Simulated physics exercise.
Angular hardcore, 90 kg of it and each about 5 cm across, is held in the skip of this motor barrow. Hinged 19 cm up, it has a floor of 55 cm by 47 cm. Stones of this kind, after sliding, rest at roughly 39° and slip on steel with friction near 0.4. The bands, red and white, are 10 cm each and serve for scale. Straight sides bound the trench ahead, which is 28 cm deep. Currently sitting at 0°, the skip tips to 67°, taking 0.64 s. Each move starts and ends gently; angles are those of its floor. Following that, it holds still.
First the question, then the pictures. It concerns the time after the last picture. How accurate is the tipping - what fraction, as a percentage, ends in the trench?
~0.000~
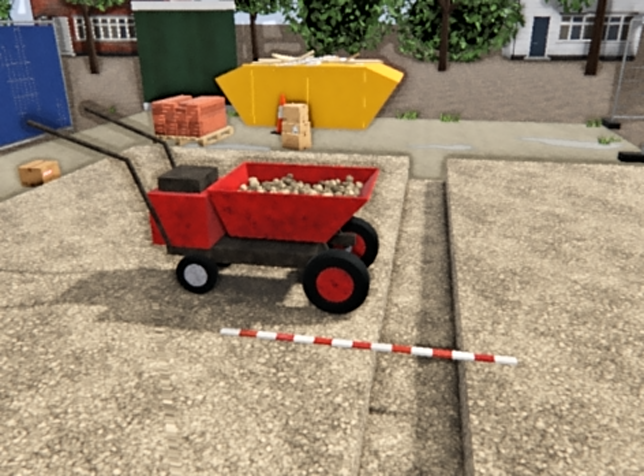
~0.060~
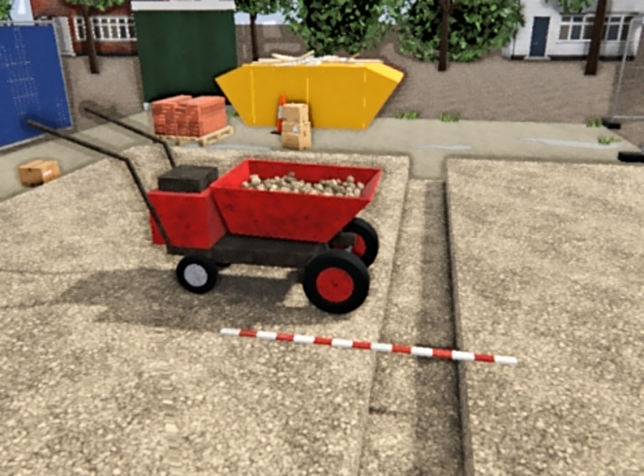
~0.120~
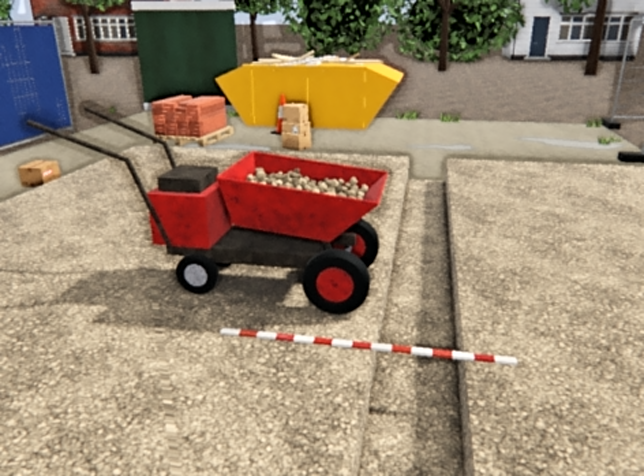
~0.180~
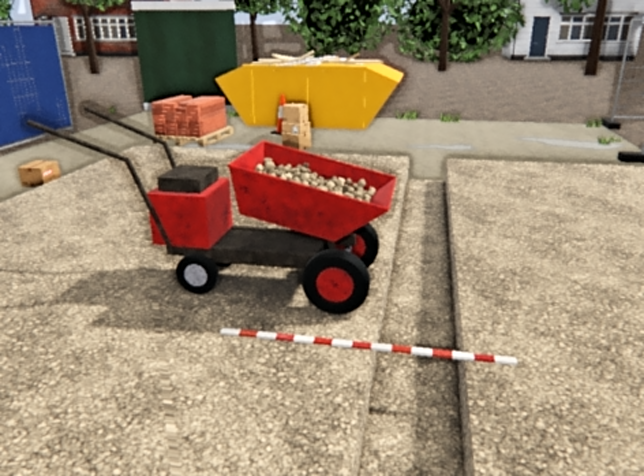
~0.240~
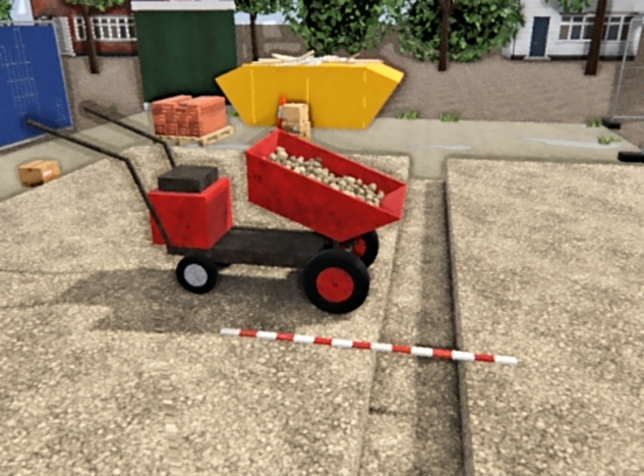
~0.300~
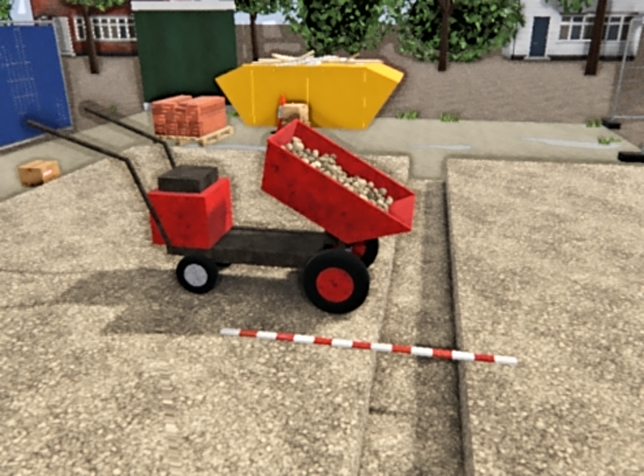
Close to 45 in every hundred.
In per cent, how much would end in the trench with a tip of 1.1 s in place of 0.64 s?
About 55%.
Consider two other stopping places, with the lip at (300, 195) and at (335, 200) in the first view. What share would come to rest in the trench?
I'd say some 90 per cent and some 75 per cent.
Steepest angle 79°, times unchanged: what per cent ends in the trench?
Roughly 45%.
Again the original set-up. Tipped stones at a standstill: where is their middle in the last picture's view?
Resting centre: About (465, 299).
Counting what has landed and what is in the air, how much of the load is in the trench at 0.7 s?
By that moment, roughly 10 per cent of the load.
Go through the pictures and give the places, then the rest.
In the first picture, the skip is at 0°, its lip at (367, 200); the top of the load is at (314, 184).
In the second picture, the skip is at 2°, its lip at (370, 201); the top of the load is at (308, 183); the stones move at 0.4 m/s on average.
In the third picture, the skip is at 6°, its lip at (378, 204); the top of the load is at (277, 177); the stones move at 0.7 m/s on average.
In the fourth picture, the skip is at 13°, its lip at (388, 210); the top of the load is at (272, 168); the stones move at 1.1 m/s on average.
The fifth picture shows lip at (400, 219), floor tilted 21°, highest stones at (280, 158); the stones move at 1.3 m/s on average.
The sixth picture shows lip at (411, 230), floor tilted 30°, highest stones at (293, 148); the stones move at 1.4 m/s on average.
After 0.5 s the floor is at 57°; 100 % in the skip; the foremost stones are at (410, 236).
After 0.7 s the floor is at 67°; 89 % in the skip, 9 % in the trench, 2 % past the trench; the foremost stones are at (473, 289).
After 1.1 s the floor is at 67°; 36 % in the skip, 18 % in the trench, 46 % past the trench; the foremost stones are at (580, 313).
After 3.0 s the floor is at 67°; 9 % in the skip, 45 % in the trench, 46 % past the trench; the foremost stones are past the picture's edge.
